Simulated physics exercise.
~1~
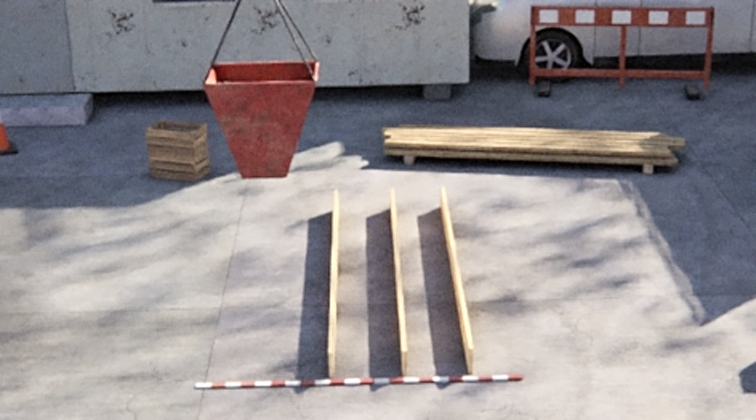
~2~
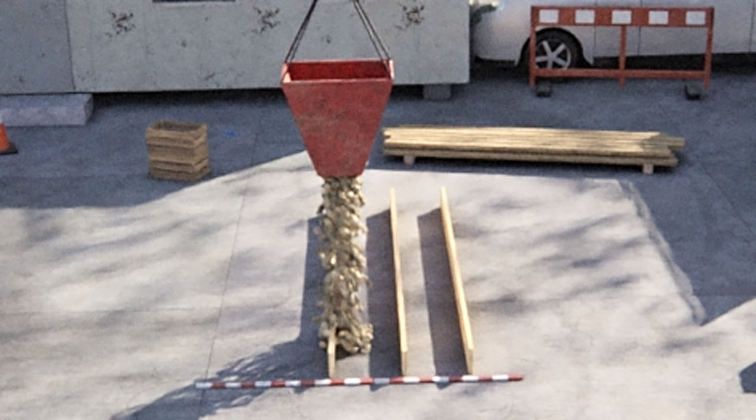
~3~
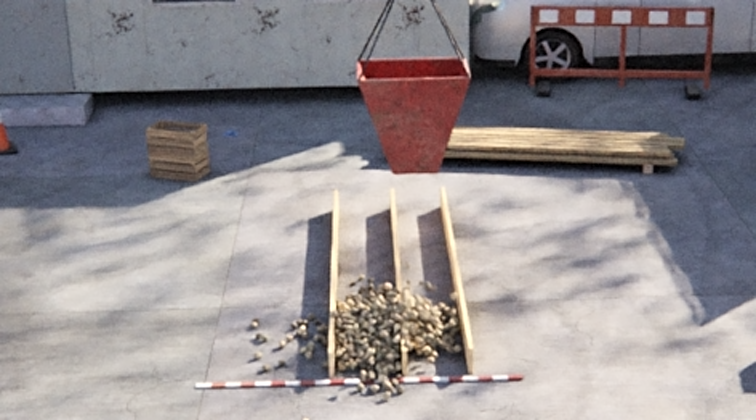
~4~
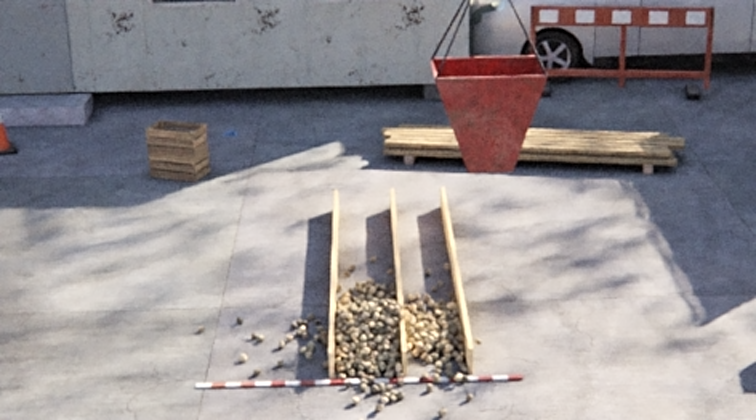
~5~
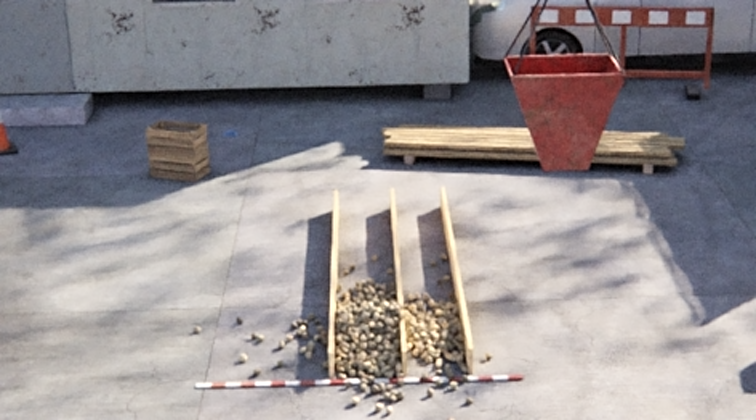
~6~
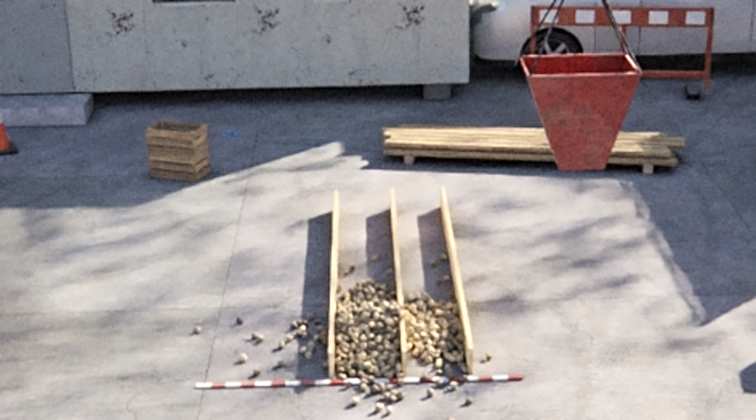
Red skip hanging from a crane moves right, dropping stones between fixed boards, most settling in the left bay, fewer right.
